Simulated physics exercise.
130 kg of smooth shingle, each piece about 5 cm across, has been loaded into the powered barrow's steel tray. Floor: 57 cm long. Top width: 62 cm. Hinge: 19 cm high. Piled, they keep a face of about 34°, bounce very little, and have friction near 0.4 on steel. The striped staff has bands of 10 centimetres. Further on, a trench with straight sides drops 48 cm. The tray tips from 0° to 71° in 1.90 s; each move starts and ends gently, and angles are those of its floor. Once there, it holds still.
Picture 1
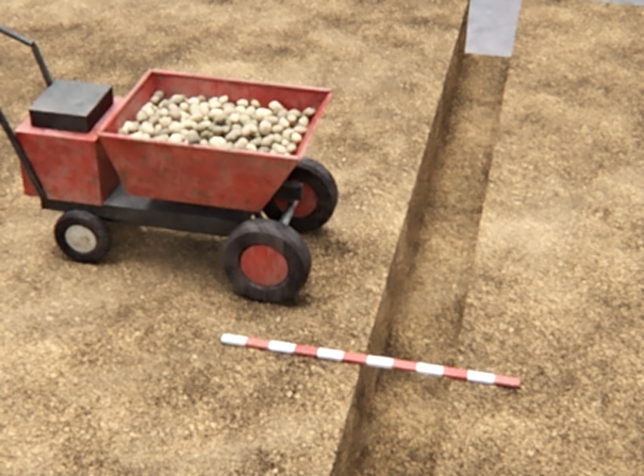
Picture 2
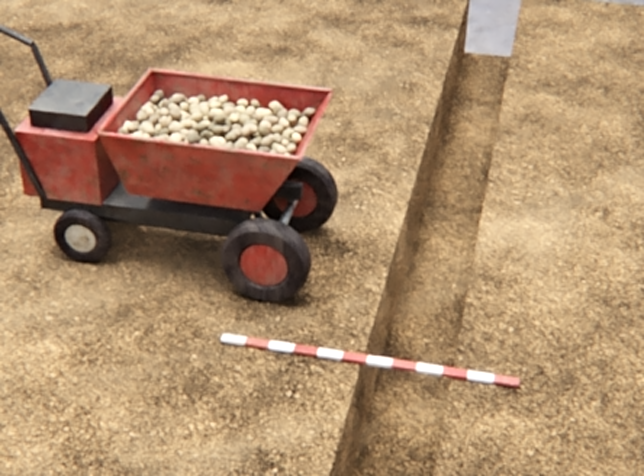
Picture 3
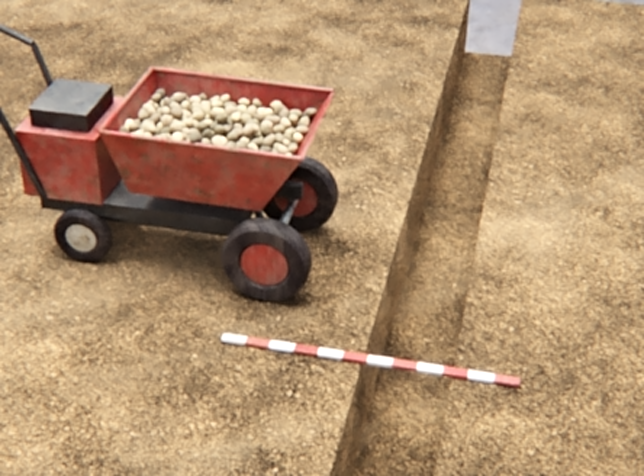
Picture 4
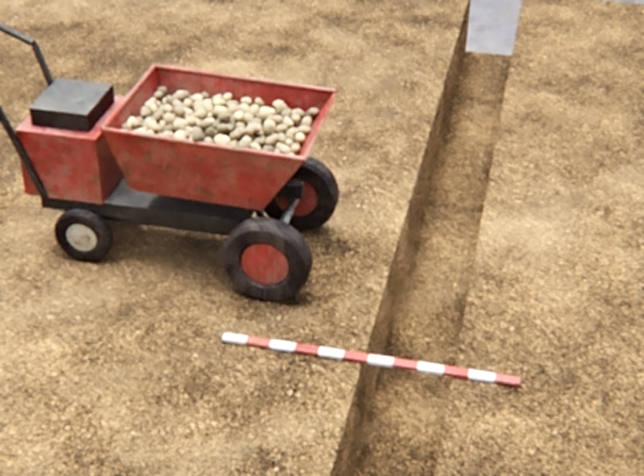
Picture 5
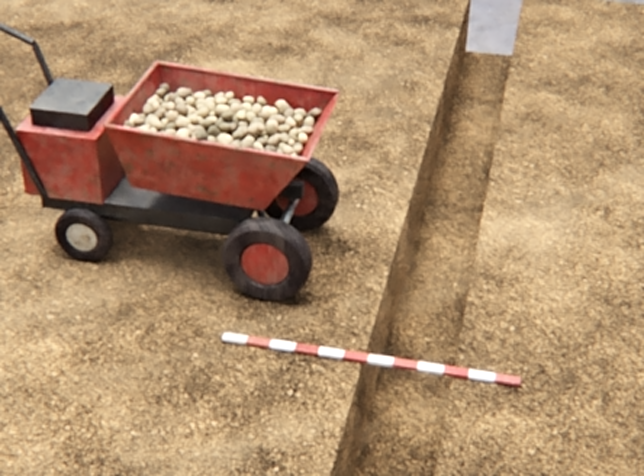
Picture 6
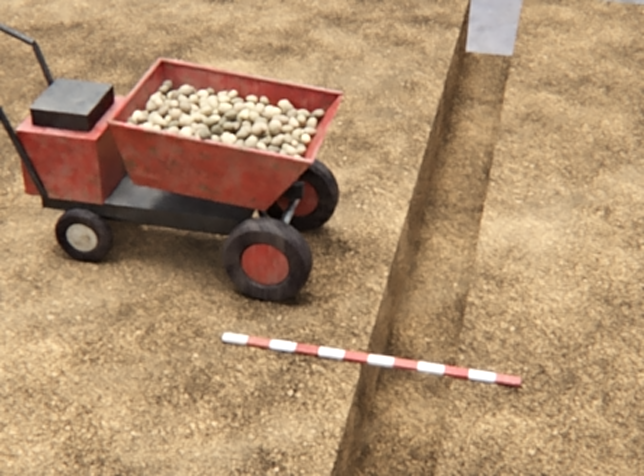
The clip shows a red powered barrow loaded with pale rounded stones beside a straight-sided trench, a red-and-white staff lying across the trench's edge; the tray slowly tilts slightly toward the right while the wheels stay still.
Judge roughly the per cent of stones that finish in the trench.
An estimated 89 per cent finish in the trench.
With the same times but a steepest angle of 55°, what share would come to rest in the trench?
About 45 per cent would end up in the trench.
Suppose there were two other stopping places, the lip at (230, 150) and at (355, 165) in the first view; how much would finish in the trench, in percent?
About 75 per cent from the first spot, about 35 from the second.
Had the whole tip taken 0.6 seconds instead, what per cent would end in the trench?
Close to 60 per cent then.
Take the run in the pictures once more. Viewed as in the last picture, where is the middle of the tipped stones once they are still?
Their middle ends up near (433, 349).
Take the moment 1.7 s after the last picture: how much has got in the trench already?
Roughly 40 percent of the load.
Then, 1.1 s after the last picture the floor is at 60°, 99 % in the tray, 1 % in the trench; the foremost stones are at (417, 218).
Then, 1.7 s after the last picture the floor is at 71°, 51 % in the tray, 41 % in the trench, 8 % past the trench; the foremost stones are at (557, 291).
Then, 2.0 s after the last picture the floor is at 71°, 28 % in the tray, 61 % in the trench, 11 % past the trench; the foremost stones are at (615, 302).
Then, 4.0 s after the last picture the floor is at 71°, 0 % in the tray, 89 % in the trench, 11 % past the trench; the foremost stones are at (633, 294).
